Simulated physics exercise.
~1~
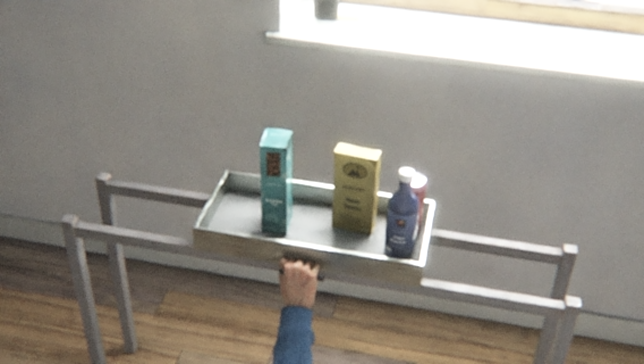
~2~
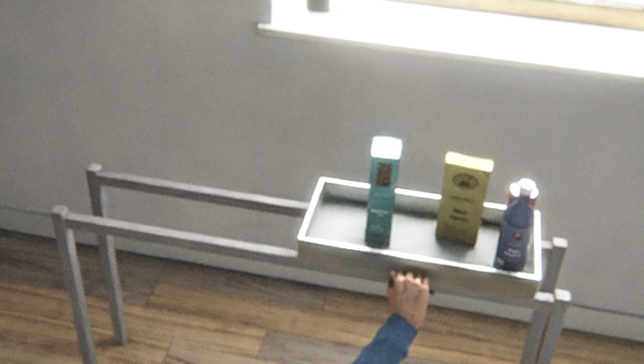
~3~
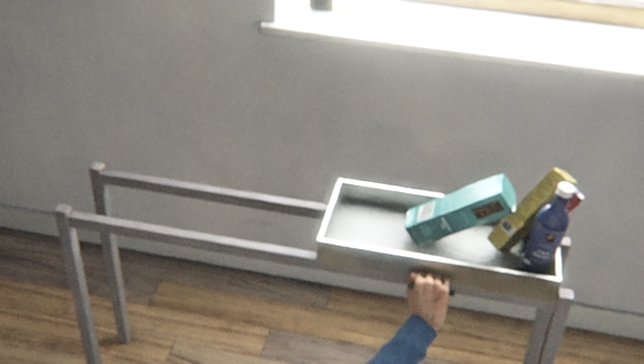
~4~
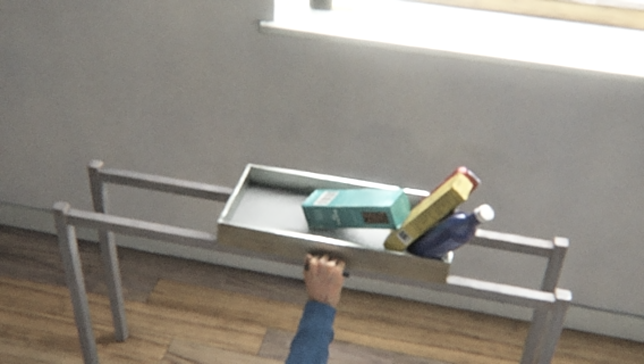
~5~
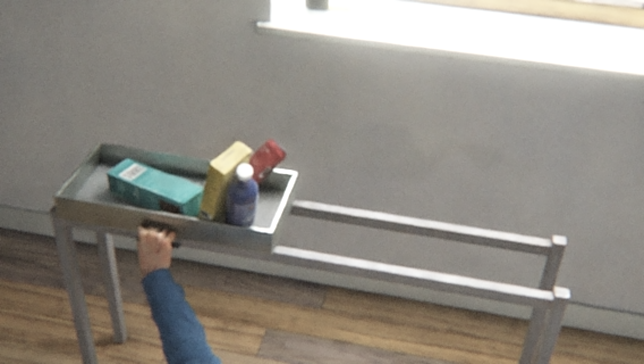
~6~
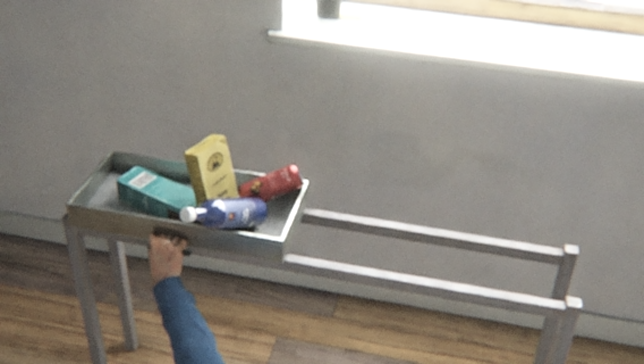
A tray on rails, pushed by a hand, slides right with a turquoise carton, yellow packet, blue bottle and red can, which begin tipping, then travels far left, ending with the carton, bottle and can lying in the tray and the packet leaning.
